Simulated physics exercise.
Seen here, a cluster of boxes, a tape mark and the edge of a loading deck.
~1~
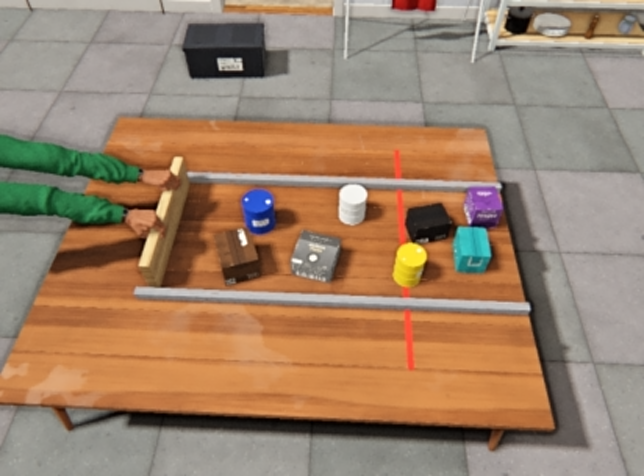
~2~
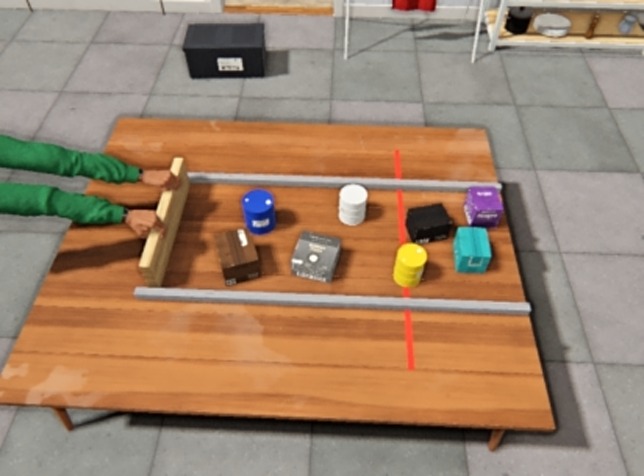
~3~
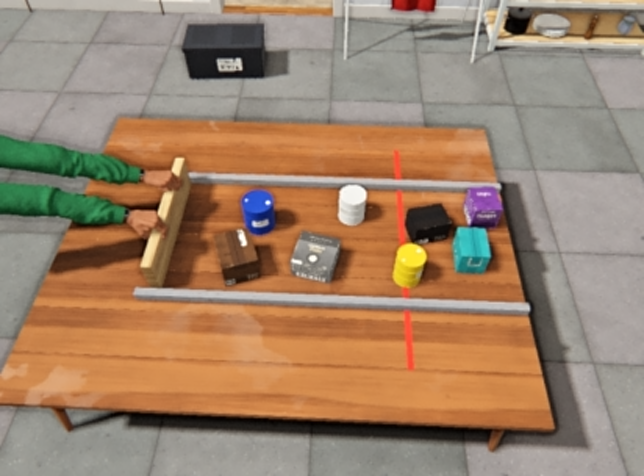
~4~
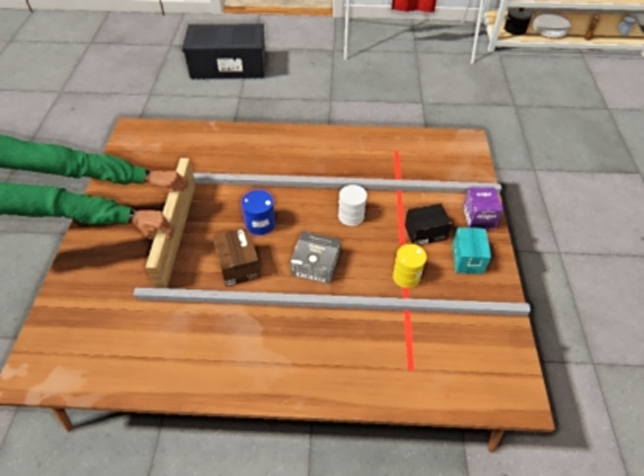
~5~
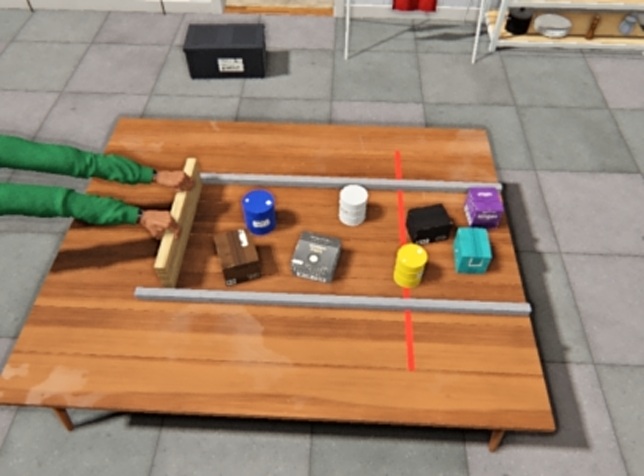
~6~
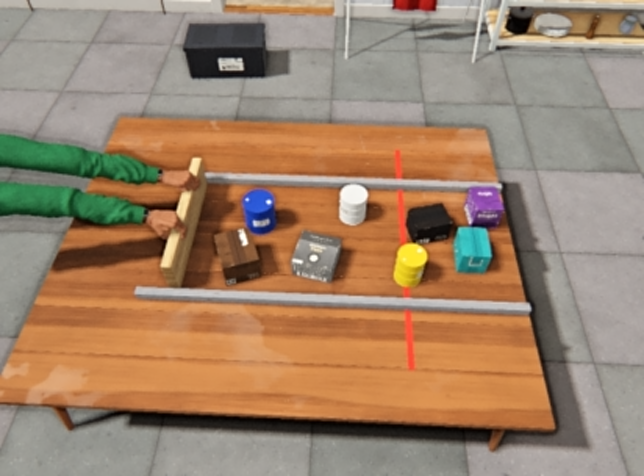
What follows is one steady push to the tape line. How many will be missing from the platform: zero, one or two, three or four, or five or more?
Here the number that fall off is zero.
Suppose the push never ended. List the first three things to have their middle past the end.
In order: The turquoise parcel, the yellow canister, the purple box.
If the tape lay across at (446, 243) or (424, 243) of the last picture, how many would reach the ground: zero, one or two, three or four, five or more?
One after another: 1 or 2; one to two.
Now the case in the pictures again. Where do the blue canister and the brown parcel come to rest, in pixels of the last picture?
The blue canister stops around (420, 224); the brown parcel around (425, 267).
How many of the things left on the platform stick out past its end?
It comes to 1.
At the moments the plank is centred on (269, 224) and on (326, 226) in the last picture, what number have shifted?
By then 3, and 5.
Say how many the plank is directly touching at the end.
That makes 3.
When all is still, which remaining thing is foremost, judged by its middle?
Foremost is the turquoise parcel.
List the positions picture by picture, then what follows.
The first frame shows purple box (482, 207); turquoise parcel (471, 250); black parcel (428, 224); plank (168, 220); tape (403, 242).
The second frame shows turquoise parcel (471, 251); brown parcel (238, 256).
The third frame shows black parcel (427, 224); grey box (316, 257).
The fourth frame shows purple box (482, 208); yellow canister (409, 266).
The fifth frame shows turquoise parcel (471, 251); white canister (353, 205).
The sixth frame shows purple box (483, 208); turquoise parcel (472, 251); black parcel (428, 224); plank (187, 221); tape (403, 242).
Early on, none off yet; purple box at rest near (483, 208); turquoise parcel at rest near (472, 251); black parcel at rest near (428, 224).
A while later, none off yet; purple box at rest near (483, 208); turquoise parcel travelled a little near (476, 249); black parcel at rest near (428, 224).
Finally, the number that fall off is zero.
